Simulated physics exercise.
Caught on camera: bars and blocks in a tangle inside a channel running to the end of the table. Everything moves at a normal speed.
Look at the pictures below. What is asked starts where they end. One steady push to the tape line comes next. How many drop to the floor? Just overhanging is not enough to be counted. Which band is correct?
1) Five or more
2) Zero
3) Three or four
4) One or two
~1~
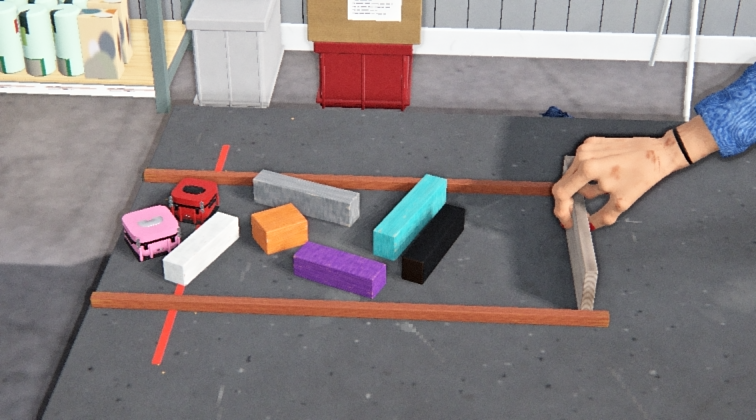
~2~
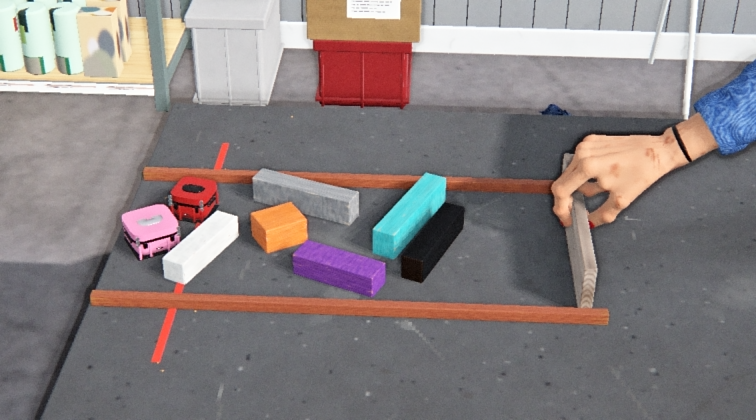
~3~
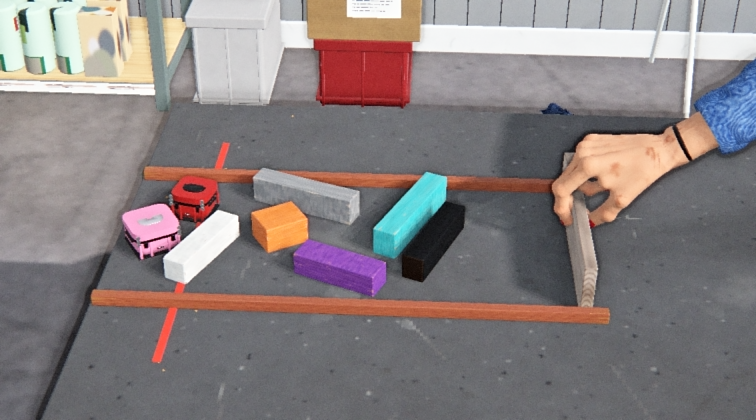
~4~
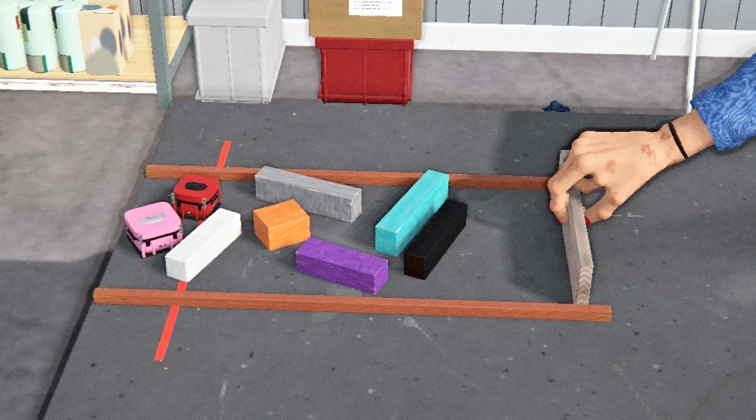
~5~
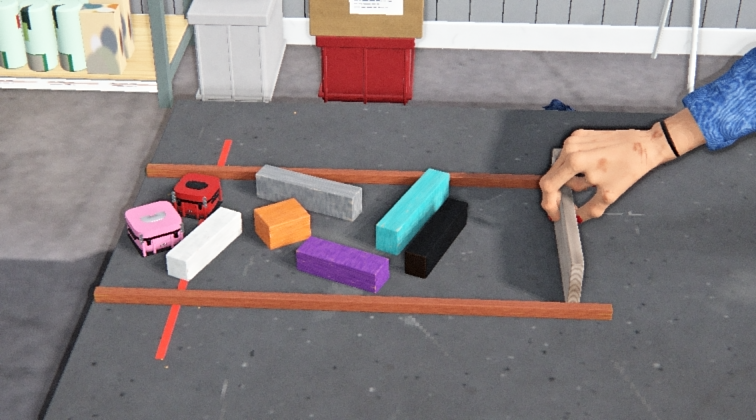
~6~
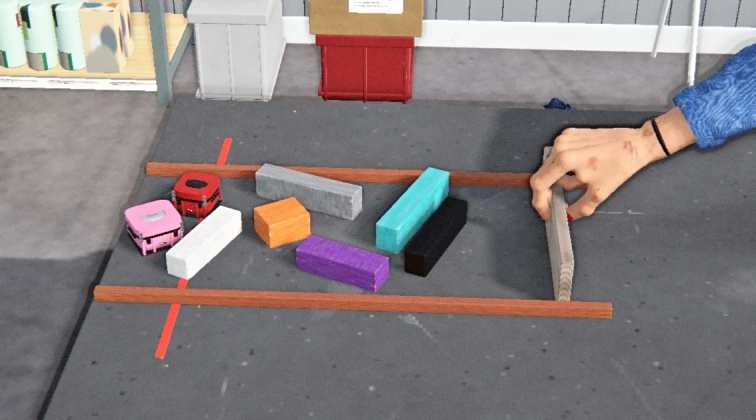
Option 3: Three or four.
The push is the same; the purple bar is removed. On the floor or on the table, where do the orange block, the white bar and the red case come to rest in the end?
Well, the orange block is left in place, the white bar is left in place and the red case topples off.
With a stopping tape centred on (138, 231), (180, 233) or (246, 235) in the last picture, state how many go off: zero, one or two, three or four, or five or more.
Place one: Five or over; place two: Five or more; place three: Just one or two.
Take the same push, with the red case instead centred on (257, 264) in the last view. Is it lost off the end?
It stays put.
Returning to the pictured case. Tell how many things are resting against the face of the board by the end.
That makes 1.
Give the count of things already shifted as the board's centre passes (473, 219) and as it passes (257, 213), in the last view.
Tally: First 0; then 8.
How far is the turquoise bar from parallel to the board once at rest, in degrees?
It works out to near 0°.
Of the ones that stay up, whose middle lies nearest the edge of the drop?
The orange block is the one you want.
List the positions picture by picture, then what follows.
In the first picture, pink case (152, 233); red case (195, 202); white bar (202, 248); board (577, 231); tape (196, 239).
In the second picture, red case (194, 200); purple bar (339, 268).
In the third picture, white bar (202, 246); black stick (434, 240).
In the fourth picture, pink case (154, 230); board (573, 225).
In the fifth picture, red case (198, 197); turquoise bar (414, 210).
In the sixth picture, pink case (154, 228); red case (198, 196); white bar (205, 242); board (556, 222); tape (199, 233).
Early on, none off yet; pink case at rest near (154, 228); red case at rest near (198, 196); white bar at rest near (205, 242).
A while later, none off yet; pink case leaning well over near (97, 240); red case travelled about its own width near (149, 198); white bar travelled about its own width near (126, 238).
Finally, the number that fall off is three or four; lost, grey bar, white bar, red case and pink case.
